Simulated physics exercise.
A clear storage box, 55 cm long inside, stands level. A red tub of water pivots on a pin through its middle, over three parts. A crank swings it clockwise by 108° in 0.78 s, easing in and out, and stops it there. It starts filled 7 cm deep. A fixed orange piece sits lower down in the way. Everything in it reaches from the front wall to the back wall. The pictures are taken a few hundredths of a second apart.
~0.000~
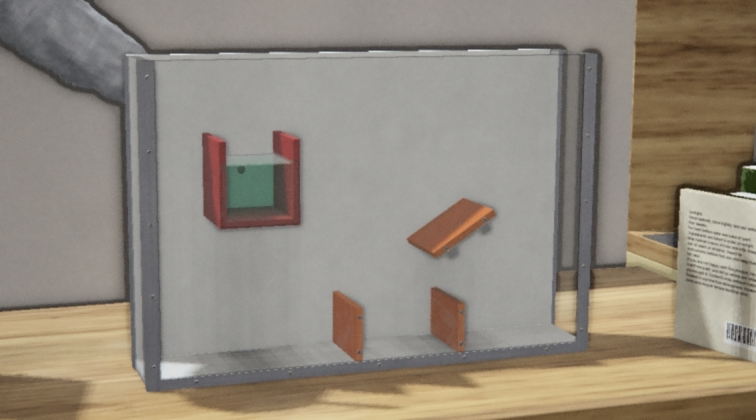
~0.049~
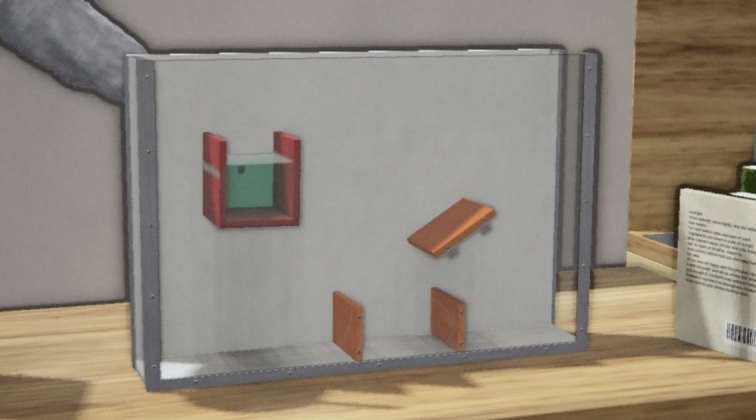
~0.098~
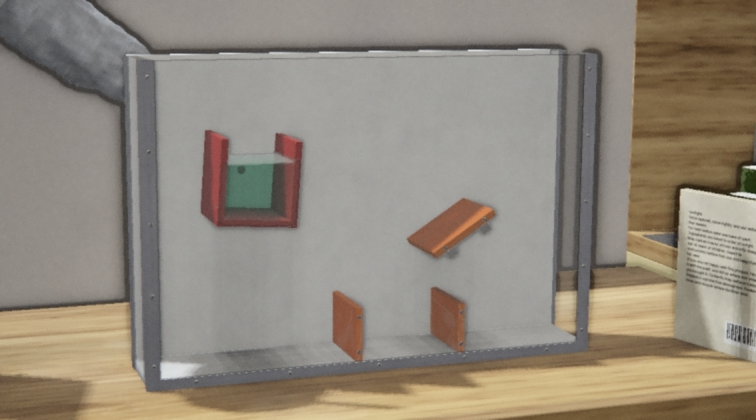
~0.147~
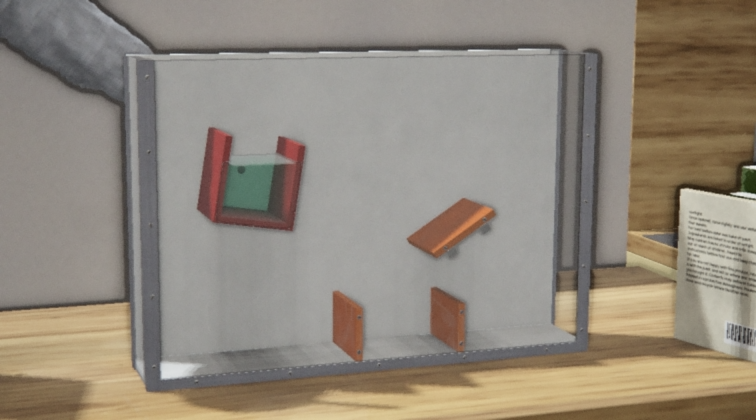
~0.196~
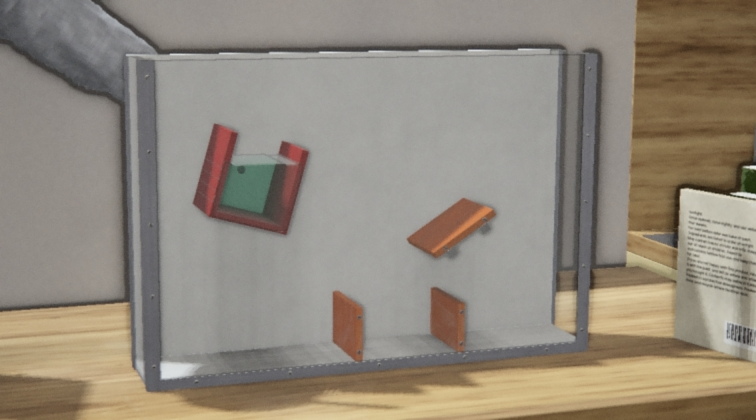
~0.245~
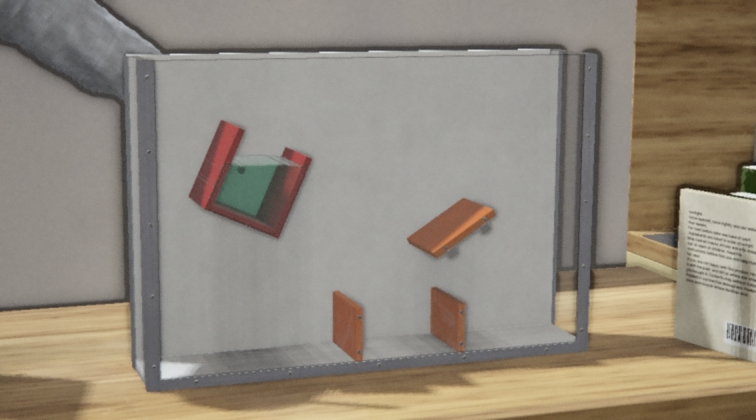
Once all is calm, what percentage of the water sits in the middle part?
Close to 35 per cent of it.
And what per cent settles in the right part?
Some 2 per cent.
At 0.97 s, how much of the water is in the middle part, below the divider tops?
About 34 per cent.
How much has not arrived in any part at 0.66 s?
Some 75 per cent.
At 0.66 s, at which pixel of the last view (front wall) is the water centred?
Near (311, 251).
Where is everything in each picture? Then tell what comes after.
In the first picture, the tub leans 0°; its pouring lip is at (297, 141); the highest water is at (287, 165); divider tops at (359, 310) and (462, 305).
In the second picture, the tub leans 1°; its pouring lip is at (298, 142); the highest water is at (286, 165).
In the third picture, the tub leans 4°; its pouring lip is at (300, 144); the highest water is at (237, 167).
In the fourth picture, the tub leans 9°; its pouring lip is at (302, 147); the highest water is at (253, 166).
In the fifth picture, the tub leans 16°; its pouring lip is at (306, 153); the highest water is at (246, 167).
In the sixth picture, the tub leans 24°; its pouring lip is at (309, 159); the highest water is at (245, 167).
By 0.43 s the parts hold 0, 0 and 0 per cent, with 100 still above them.
By 0.66 s the parts hold 9, 17 and 0 per cent, with 74 still above them.
By 0.97 s the parts hold 55, 34 and 1 per cent, with 9 still above them.
At rest it is 65 per cent left, 34 middle, 1 right.
